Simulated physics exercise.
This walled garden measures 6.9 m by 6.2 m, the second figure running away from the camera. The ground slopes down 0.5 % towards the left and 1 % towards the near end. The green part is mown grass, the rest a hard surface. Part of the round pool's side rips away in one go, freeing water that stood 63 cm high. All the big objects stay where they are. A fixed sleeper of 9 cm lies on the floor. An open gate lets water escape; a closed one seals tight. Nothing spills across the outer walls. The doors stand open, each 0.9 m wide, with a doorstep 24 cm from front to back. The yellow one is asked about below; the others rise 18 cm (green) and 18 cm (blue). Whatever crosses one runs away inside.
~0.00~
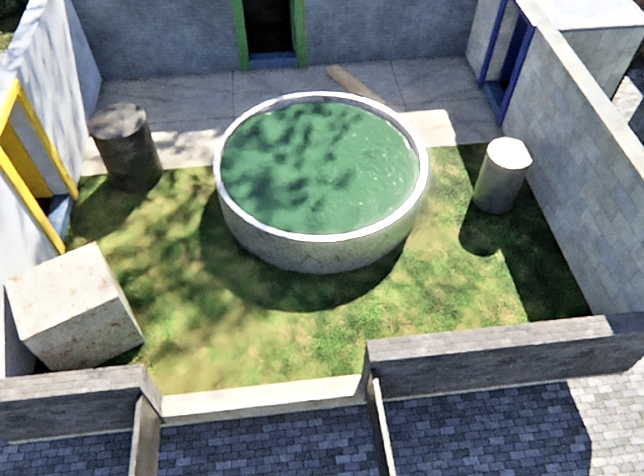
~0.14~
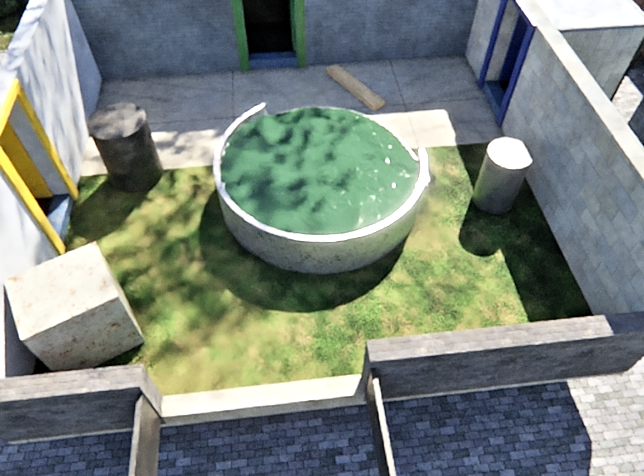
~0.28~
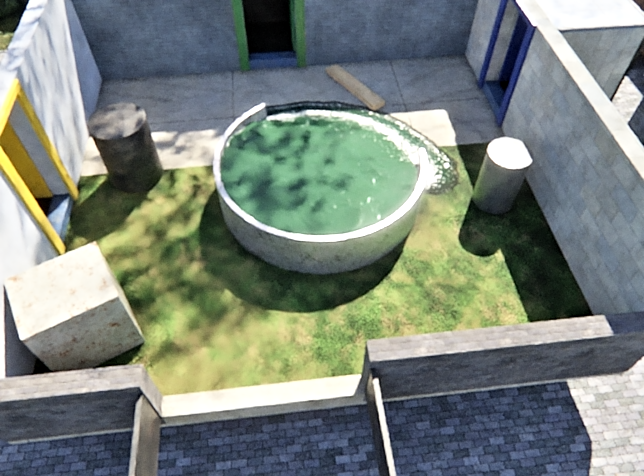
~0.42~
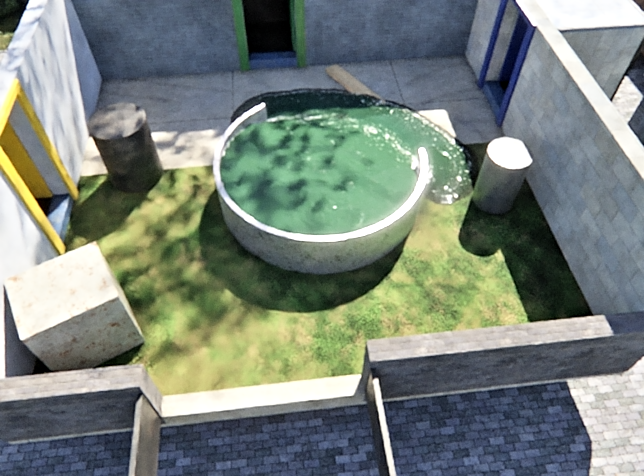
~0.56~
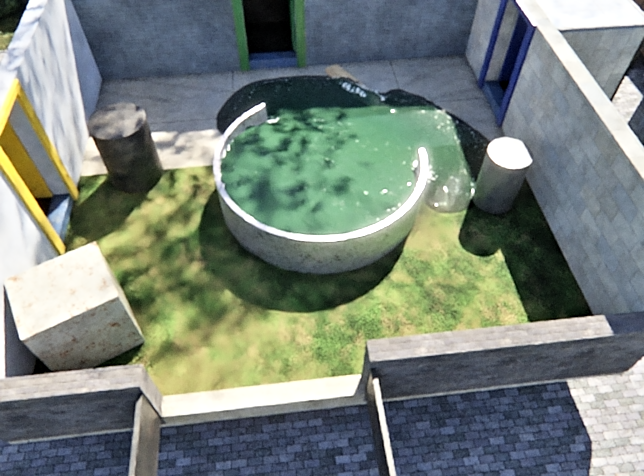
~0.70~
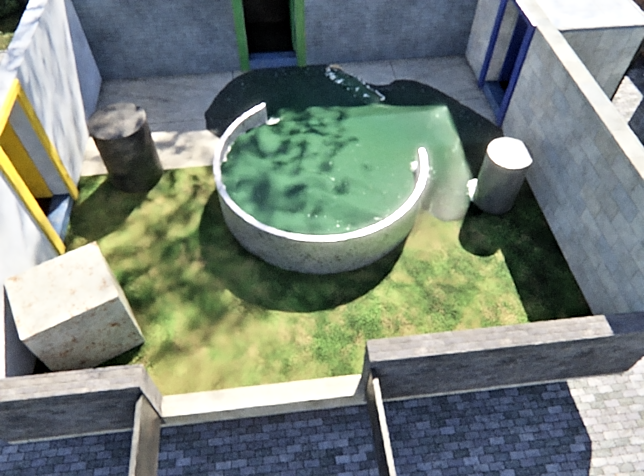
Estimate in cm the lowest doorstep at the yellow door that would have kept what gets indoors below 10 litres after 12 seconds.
At least 8 cm or so.
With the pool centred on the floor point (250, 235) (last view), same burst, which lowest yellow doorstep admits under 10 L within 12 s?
Some 12.0 cm.
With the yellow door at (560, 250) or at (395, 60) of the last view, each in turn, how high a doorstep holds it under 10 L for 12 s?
About 7.0 and 32 cm.
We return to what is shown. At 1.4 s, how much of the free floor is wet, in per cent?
Near 40 per cent is wet.
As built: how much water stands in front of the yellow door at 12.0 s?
Roughly 10.0 cm deep.
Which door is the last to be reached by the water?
It is the yellow one.
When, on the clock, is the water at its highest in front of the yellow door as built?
Around 6.5 s.
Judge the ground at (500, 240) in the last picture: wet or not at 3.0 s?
It is under water.
After 1.4 s water covers 40 % of the floor, deepest (39 cm) near (316, 67); it has not reached the yellow door.
After 3.0 s water covers 55 % of the floor, deepest (36 cm) near (428, 59); it has not reached the yellow door.
After 12.0 s water covers 100 % of the floor, deepest (14 cm) near (39, 352); 10 cm at the yellow door, 0 litres in over its 16 cm doorstep.
At the yellow door as built, the water arrived by 3.7 s and peaked near 11 cm at 6.6 s.
With a doorstep of 6.5 cm, 23 litres would have come in within the 12 s; with 9 cm, 4 litres. So under 10 litres takes about 8 cm.
